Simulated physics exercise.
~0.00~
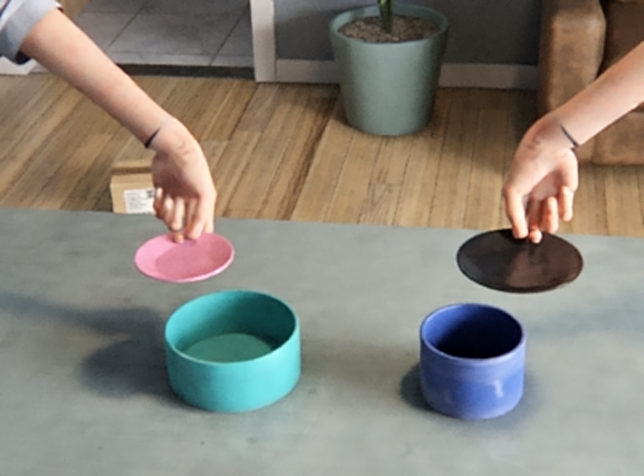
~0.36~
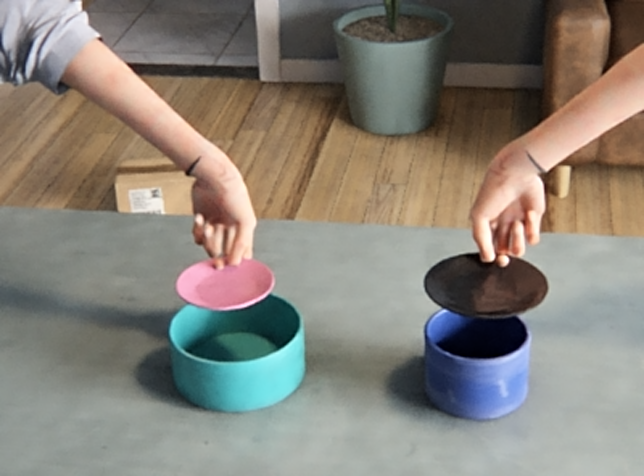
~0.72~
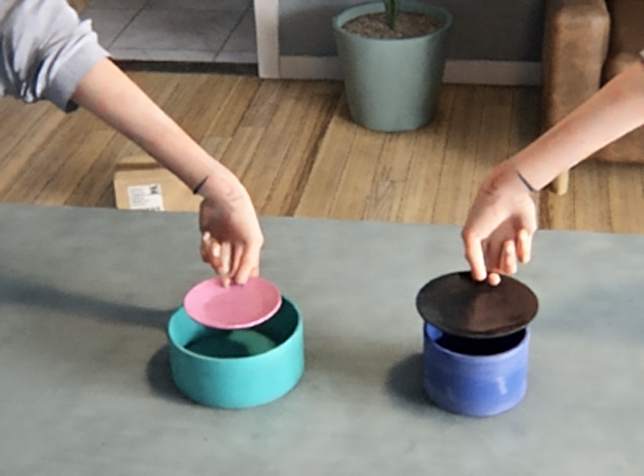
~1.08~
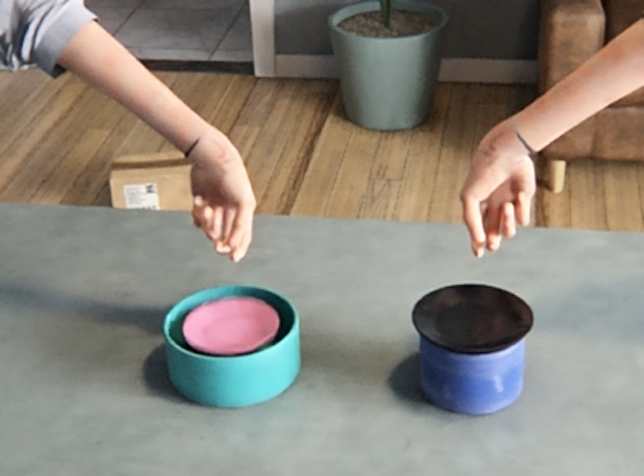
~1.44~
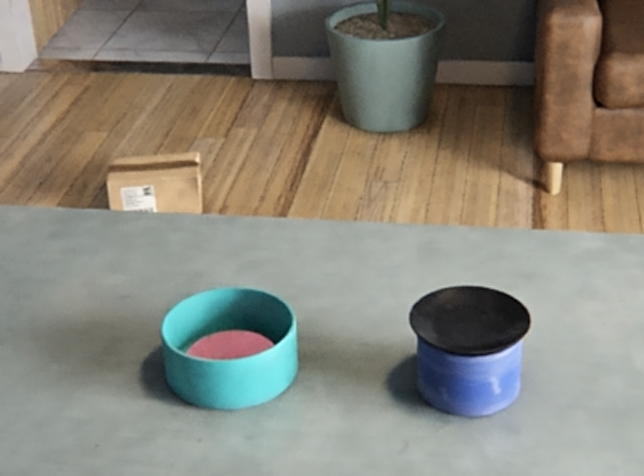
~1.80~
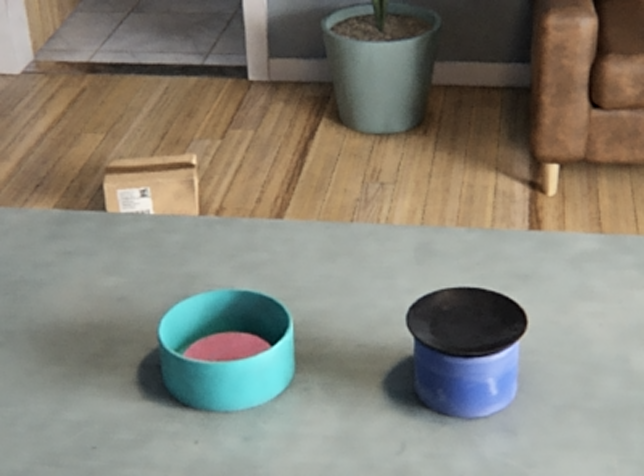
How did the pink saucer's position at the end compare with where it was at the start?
At the start a hand held the pink saucer above the teal cup, slightly to its left. By the end it was lower and a little farther right, lying inside the cup.
On a gray tabletop, two hands lowered a pink saucer over a teal cup and a black plate over a blue one, then let go and withdrew. The saucer dropped inside its cup, while the plate stayed resting across the rim.
